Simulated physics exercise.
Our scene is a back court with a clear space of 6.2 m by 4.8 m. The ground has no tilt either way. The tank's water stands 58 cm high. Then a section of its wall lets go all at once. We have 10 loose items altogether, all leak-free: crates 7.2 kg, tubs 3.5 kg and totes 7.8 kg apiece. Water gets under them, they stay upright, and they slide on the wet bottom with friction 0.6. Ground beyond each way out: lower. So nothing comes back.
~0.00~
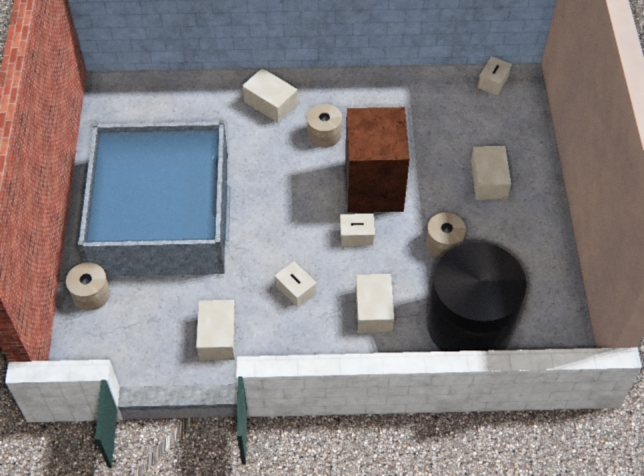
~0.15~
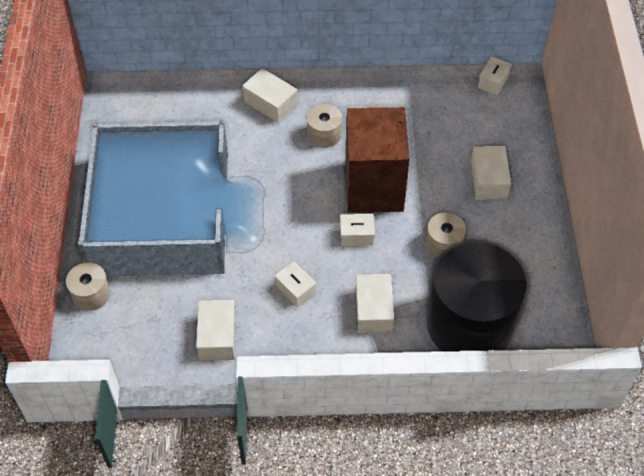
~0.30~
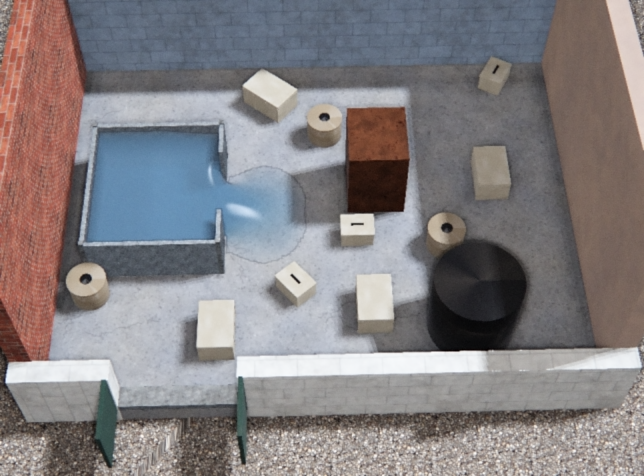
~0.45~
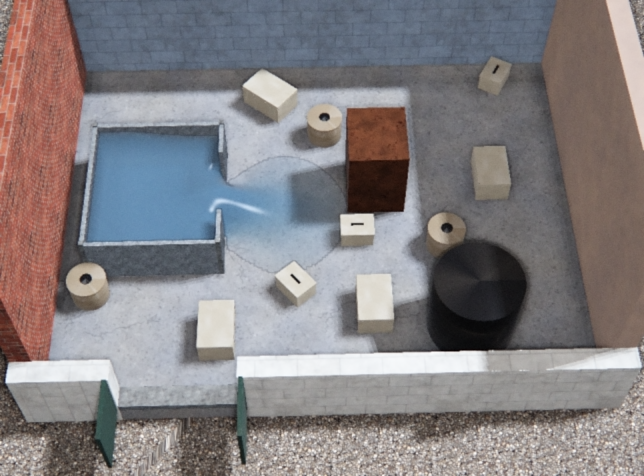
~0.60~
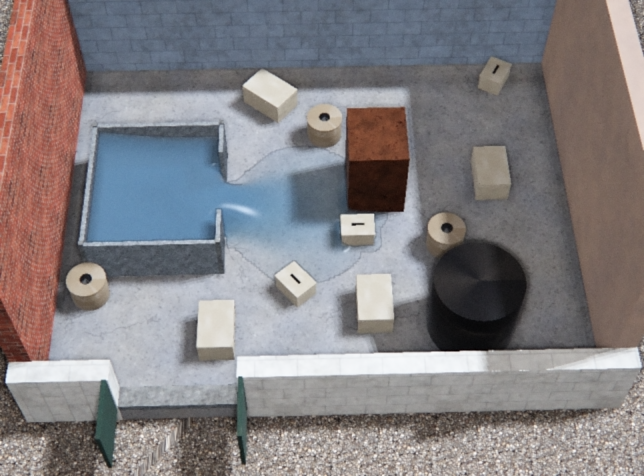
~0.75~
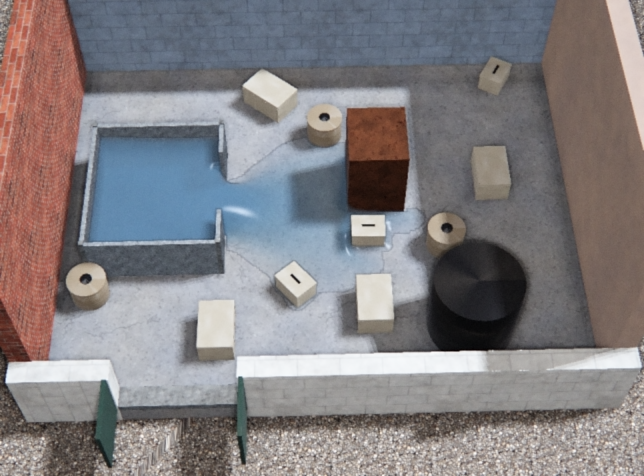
Water pours from a gap in the tank, spreads right across the court and nudges one small pale box.
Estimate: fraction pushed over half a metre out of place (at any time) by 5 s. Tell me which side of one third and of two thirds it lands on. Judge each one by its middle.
Share: Middle third.
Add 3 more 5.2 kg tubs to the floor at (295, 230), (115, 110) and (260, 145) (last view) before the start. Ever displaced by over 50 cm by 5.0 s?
Answers in order are crosses the line, does not cross and does not cross.
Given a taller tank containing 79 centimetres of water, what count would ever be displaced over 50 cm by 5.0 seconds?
Then 7.
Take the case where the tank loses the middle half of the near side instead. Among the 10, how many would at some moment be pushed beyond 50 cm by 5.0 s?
So the tally would be 2.
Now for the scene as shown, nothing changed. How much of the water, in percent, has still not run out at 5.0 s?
I'd say some 100 percent hasn't gone yet.
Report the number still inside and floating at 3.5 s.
4.
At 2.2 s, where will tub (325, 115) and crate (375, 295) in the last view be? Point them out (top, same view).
Somewhere around (319, 58) and (402, 349).
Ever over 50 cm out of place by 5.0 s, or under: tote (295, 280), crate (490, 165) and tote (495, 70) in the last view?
Well, in that order it's not reaching it, not reaching it, topping it.
After 1.1 s 1 of 10 are over 50 cm from their spots; 0 afloat.
After 2.2 s 4 of 10 are over 50 cm from their spots; 2 afloat.
After 3.5 s 5 of 10 are over 50 cm from their spots; 4 afloat.
After 5.0 s 5 of 10 are over 50 cm from their spots, and 5 have been at some point; 3 afloat.
